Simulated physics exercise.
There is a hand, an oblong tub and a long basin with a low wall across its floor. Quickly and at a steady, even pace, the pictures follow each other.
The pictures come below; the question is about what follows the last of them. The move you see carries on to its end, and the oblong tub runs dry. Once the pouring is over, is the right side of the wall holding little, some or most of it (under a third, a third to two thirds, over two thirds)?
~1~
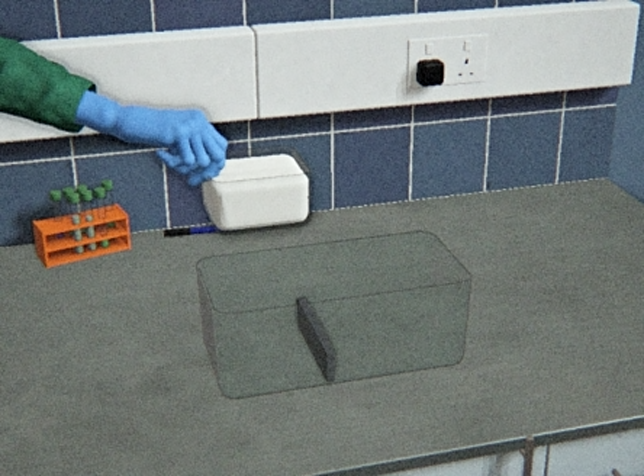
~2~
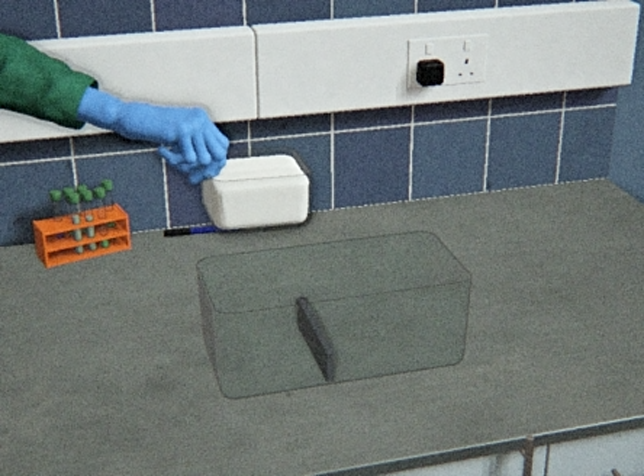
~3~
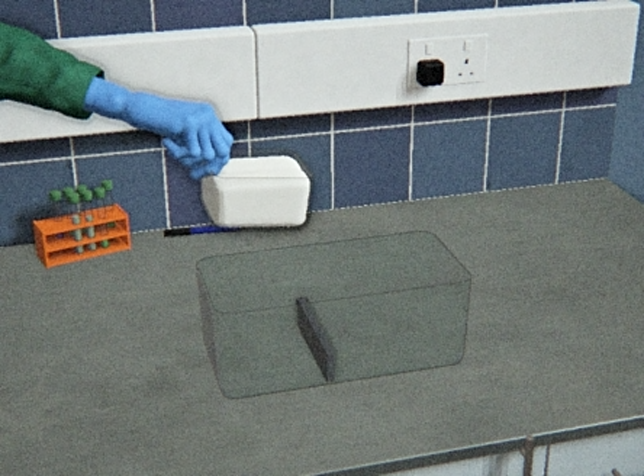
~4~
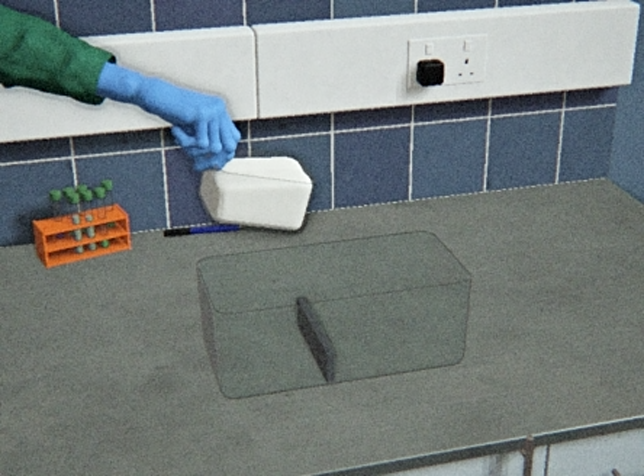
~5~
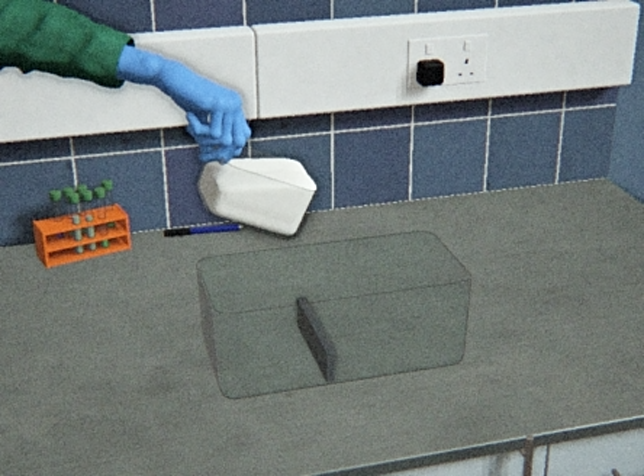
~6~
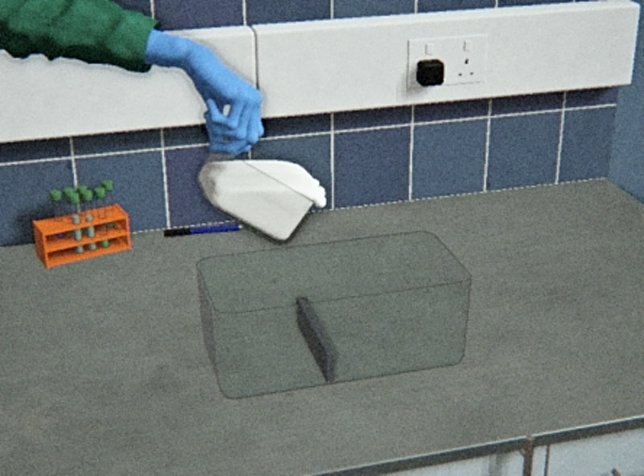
It holds most.
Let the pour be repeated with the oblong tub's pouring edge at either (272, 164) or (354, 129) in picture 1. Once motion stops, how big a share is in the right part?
Estimate, first then second: 65 per cent and 90 per cent.
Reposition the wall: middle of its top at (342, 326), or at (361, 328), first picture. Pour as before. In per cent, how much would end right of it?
Near 60 % and 35 %.
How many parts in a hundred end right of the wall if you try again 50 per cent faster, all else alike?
I'd estimate about 75 percent ends up there.
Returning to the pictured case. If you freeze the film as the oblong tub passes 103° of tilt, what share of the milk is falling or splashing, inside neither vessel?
Around 35 in a hundred, more or less.
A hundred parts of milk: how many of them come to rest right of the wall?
Close to 80 in a hundred.
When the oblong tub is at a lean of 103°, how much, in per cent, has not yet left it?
Some 15 per cent has not yet come out.
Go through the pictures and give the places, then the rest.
In the first picture, it leans 0°; its right rim is at (302, 160); the milk meets the walls at (206, 175) and (299, 166); the long basin's rim runs from (205, 287) to (452, 255); the wall's top is at (315, 326).
In the second picture, it leans 2°; its right rim is at (302, 161); the milk meets the walls at (207, 175) and (299, 166).
In the third picture, it leans 6°; its right rim is at (304, 165); the milk meets the walls at (208, 174) and (301, 167).
In the fourth picture, it leans 14°; its right rim is at (306, 171); the milk meets the walls at (209, 173) and (304, 168).
In the fifth picture, it leans 24°; its right rim is at (308, 180); the milk meets the walls at (208, 176) and (304, 173); 3 per cent is over the edge.
In the sixth picture, it leans 36°; its right rim is at (307, 190); the milk meets the walls at (206, 176) and (302, 181); 8 per cent is over the edge.
A moment on, the oblong tub is tipped right over and 14 per cent is still to pour, 0 is left of the wall and 52 right of it.
Next, the oblong tub is tipped right over and 1 per cent is still to pour, 14 is left of the wall and 81 right of it.
Then the oblong tub is tipped right over and 0 per cent is still to pour, 18 is left of the wall and 81 right of it.
Later the oblong tub is tipped right over and 0 per cent is still to pour, 18 is left of the wall and 81 right of it.
In the end 18 per cent lies left of the wall, 81 right of it and 1 outside.
